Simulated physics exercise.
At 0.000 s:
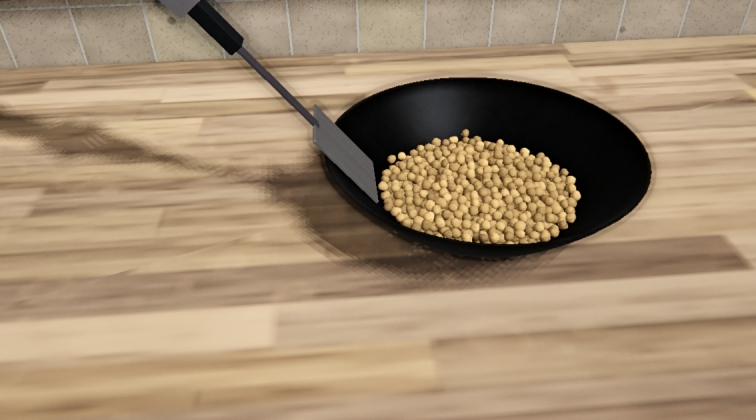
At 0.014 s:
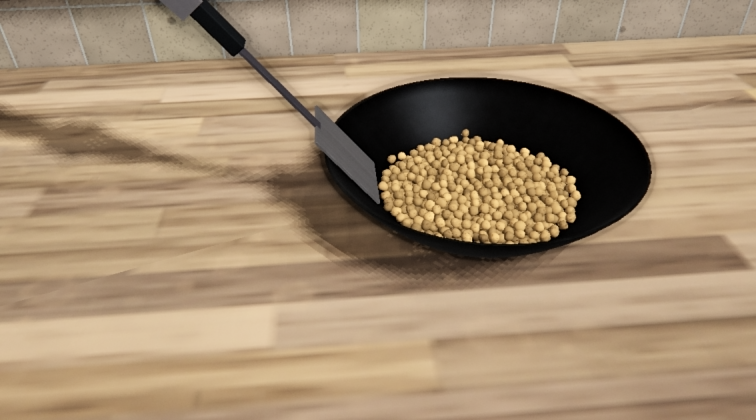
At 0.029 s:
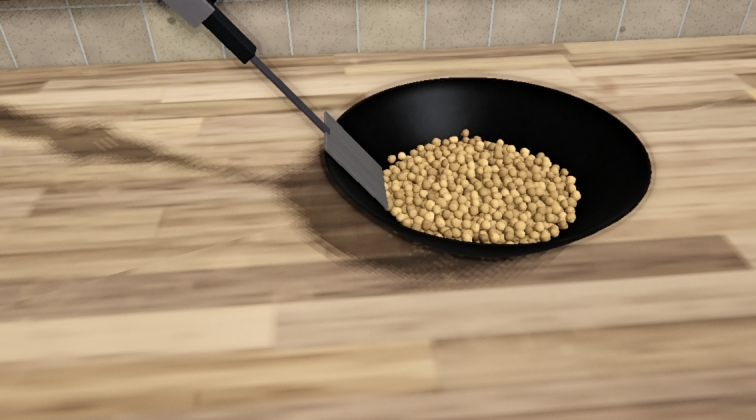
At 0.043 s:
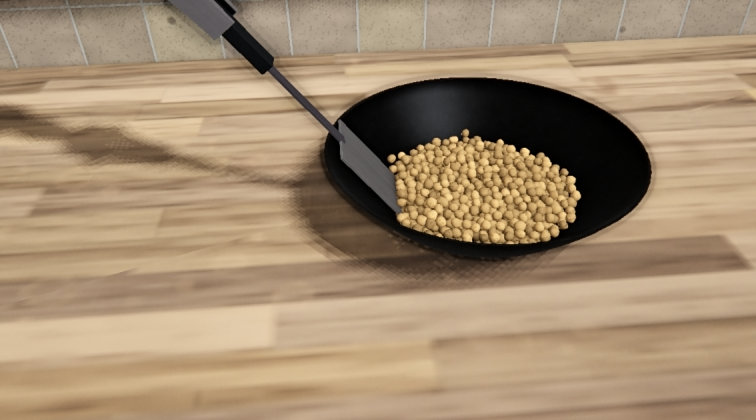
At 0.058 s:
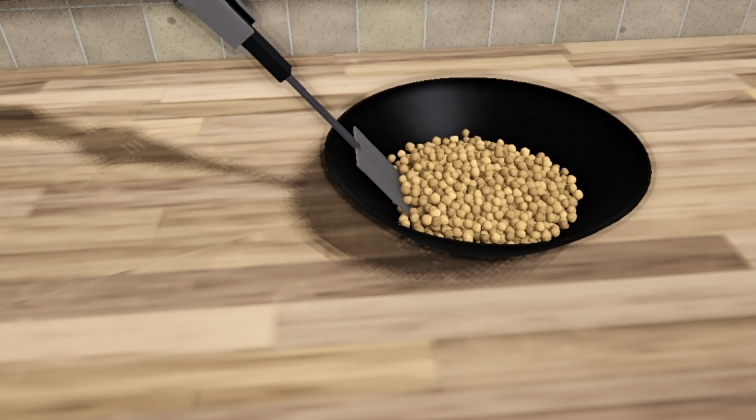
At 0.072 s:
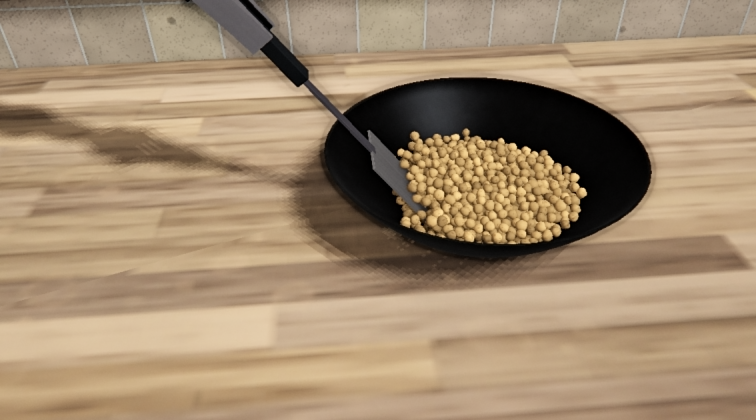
A flat paddle gripped by a gray robot arm slid slowly rightward from the left side of a black wok into a heap of dried chickpeas, nudging a few near the edge slightly.
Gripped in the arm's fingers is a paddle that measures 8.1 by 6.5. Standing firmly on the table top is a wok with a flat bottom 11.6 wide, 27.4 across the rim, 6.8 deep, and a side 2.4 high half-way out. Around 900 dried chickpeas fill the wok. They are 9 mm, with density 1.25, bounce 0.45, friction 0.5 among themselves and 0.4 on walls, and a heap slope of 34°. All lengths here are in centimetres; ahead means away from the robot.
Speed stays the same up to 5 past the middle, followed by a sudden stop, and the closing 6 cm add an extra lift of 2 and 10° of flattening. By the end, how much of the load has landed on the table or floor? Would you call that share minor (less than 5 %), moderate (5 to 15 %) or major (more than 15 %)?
I would call it minor.
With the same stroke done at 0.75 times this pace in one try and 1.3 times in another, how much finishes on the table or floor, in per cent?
About 0 and 0 per cent.
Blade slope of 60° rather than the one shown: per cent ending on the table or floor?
Near 0 %.
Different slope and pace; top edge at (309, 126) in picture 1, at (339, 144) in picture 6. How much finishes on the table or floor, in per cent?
Around 0 per cent finishes there.
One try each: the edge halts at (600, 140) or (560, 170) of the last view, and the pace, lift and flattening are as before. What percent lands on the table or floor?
I'd say some 30 per cent, then some 15 per cent.
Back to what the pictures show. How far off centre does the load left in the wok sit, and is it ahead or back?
Ahead of centre, roughly 4.0 centimetres.
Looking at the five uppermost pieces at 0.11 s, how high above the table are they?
Somewhere near 5 cm, I'd say.
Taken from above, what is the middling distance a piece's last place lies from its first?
Distance: Near 3 cm.
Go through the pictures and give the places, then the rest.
In the first frame, the paddle top edge at (314, 122), sloping 52°; upper third of the load around (478, 184), from x 385 to 575, top at y 135; 900 in the wok.
In the second frame, the paddle top edge at (316, 123), sloping 52°; upper third of the load around (478, 184), from x 385 to 575, top at y 135.
In the third frame, the paddle top edge at (325, 129), sloping 52°; upper third of the load around (478, 184), from x 385 to 575, top at y 135.
In the fourth frame, the paddle top edge at (340, 138), sloping 52°; upper third of the load around (475, 185), from x 390 to 575, top at y 135.
In the fifth frame, the paddle top edge at (356, 145), sloping 52°; upper third of the load around (472, 184), from x 390 to 575, top at y 135.
In the sixth frame, the paddle top edge at (371, 148), sloping 52°; upper third of the load around (476, 182), from x 390 to 580, top at y 135; 900 in the wok.
After 0.11 s, sloping 52°, highest piece 6 above the table; 900 in the wok.
After 0.14 s, sloping 48°, highest piece 6 above the table; 900 in the wok.
After 0.36 s, sloping 42°, highest piece 7 above the table; 897 in the wok, 1 on the table or floor, 2 on the blade or in flight.
After 1.41 s, sloping 42°, highest piece 7 above the table; 897 in the wok, 3 on the table or floor.
In the end, 897 in the wok, 3 on the table or floor. That is 0 % on the table or floor.
